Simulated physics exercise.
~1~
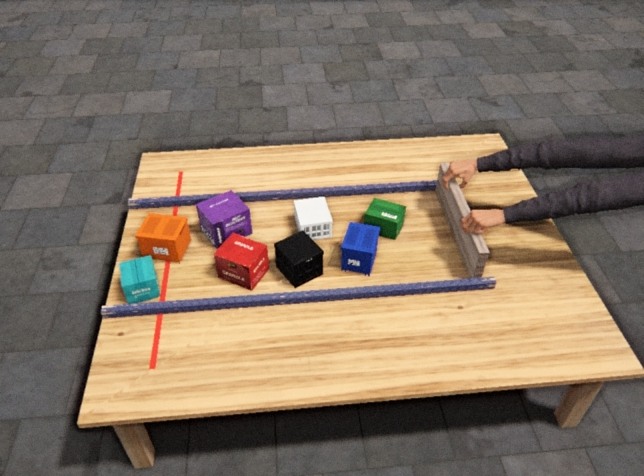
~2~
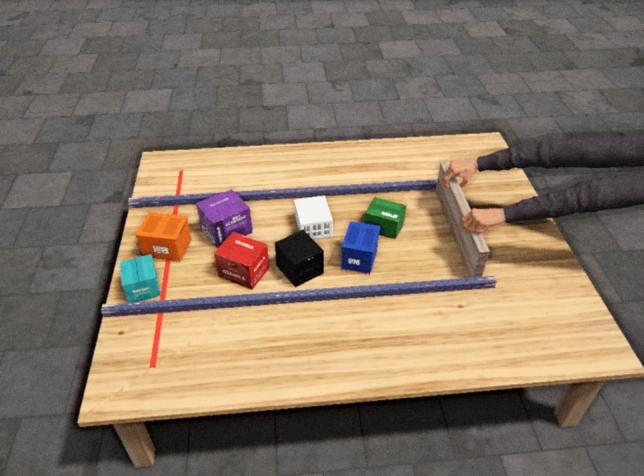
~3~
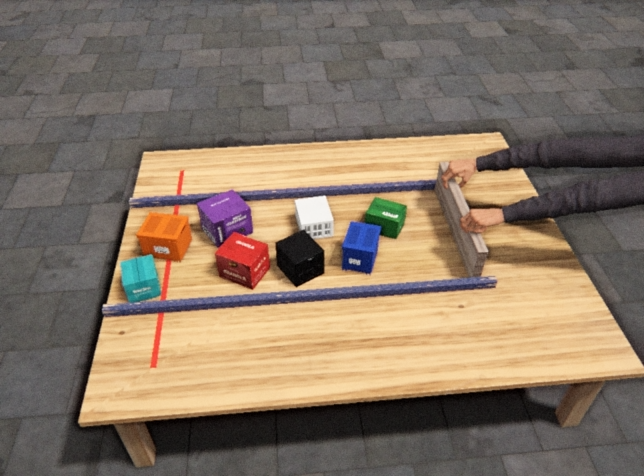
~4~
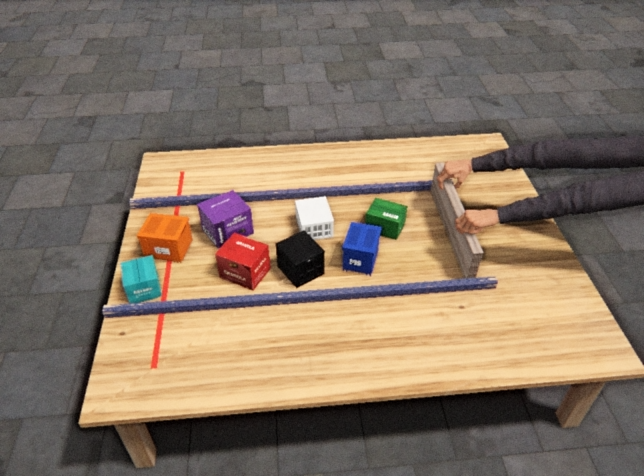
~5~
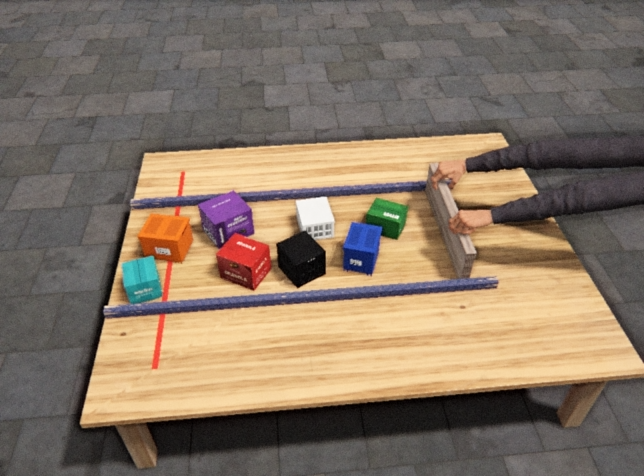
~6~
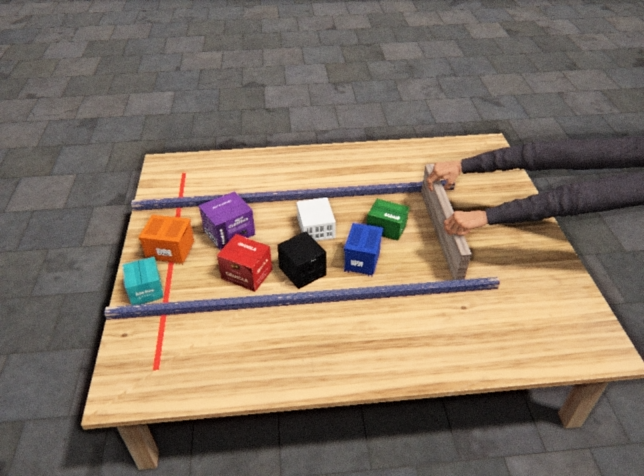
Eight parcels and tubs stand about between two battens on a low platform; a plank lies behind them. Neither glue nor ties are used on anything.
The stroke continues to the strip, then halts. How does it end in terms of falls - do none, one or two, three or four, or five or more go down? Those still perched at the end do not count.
Seems the ones that don't stay up number three or at most four, for sure.
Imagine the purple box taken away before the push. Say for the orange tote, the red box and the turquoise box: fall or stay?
Orange tote goes down, red box goes down, turquoise box goes down.
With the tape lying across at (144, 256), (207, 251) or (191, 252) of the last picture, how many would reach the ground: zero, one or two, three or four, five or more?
Going one by one, the answers are five or over, one or two and three or four.
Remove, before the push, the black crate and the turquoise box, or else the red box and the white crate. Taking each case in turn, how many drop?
2 in the first case, 2 in the second.
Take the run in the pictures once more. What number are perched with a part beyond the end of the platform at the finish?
The answer comes to 2.
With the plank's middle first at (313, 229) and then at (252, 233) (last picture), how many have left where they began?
The counts are 6 and 8.
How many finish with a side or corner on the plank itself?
The number is 2.
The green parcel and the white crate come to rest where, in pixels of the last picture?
First (153, 243), then (129, 227).
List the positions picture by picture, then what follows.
The first frame shows turquoise box (140, 280); orange tote (165, 238); purple box (225, 219); plank (459, 218); tape (169, 252).
The second frame shows orange tote (165, 237); blue tote (360, 248).
The third frame shows purple box (226, 218); plank (458, 218).
The fourth frame shows turquoise box (141, 280); green parcel (386, 219).
The fifth frame shows orange tote (167, 239); black crate (301, 259).
The sixth frame shows turquoise box (143, 281); orange tote (168, 240); purple box (228, 221); plank (443, 220); tape (172, 254).
A little later, none off yet; turquoise box at rest near (143, 281); orange tote at rest near (168, 240); purple box at rest near (228, 221).
Next, none off yet; turquoise box at rest near (143, 281); orange tote shifted a little near (156, 241); purple box shifted about its own width near (197, 219).
Later still, none off yet; turquoise box tilted well over near (89, 293); orange tote shifted about its own width near (122, 242); purple box shifted well along near (142, 213).
When it is over, the number that fall off is three or four; down, red box, purple box, orange tote and turquoise box.
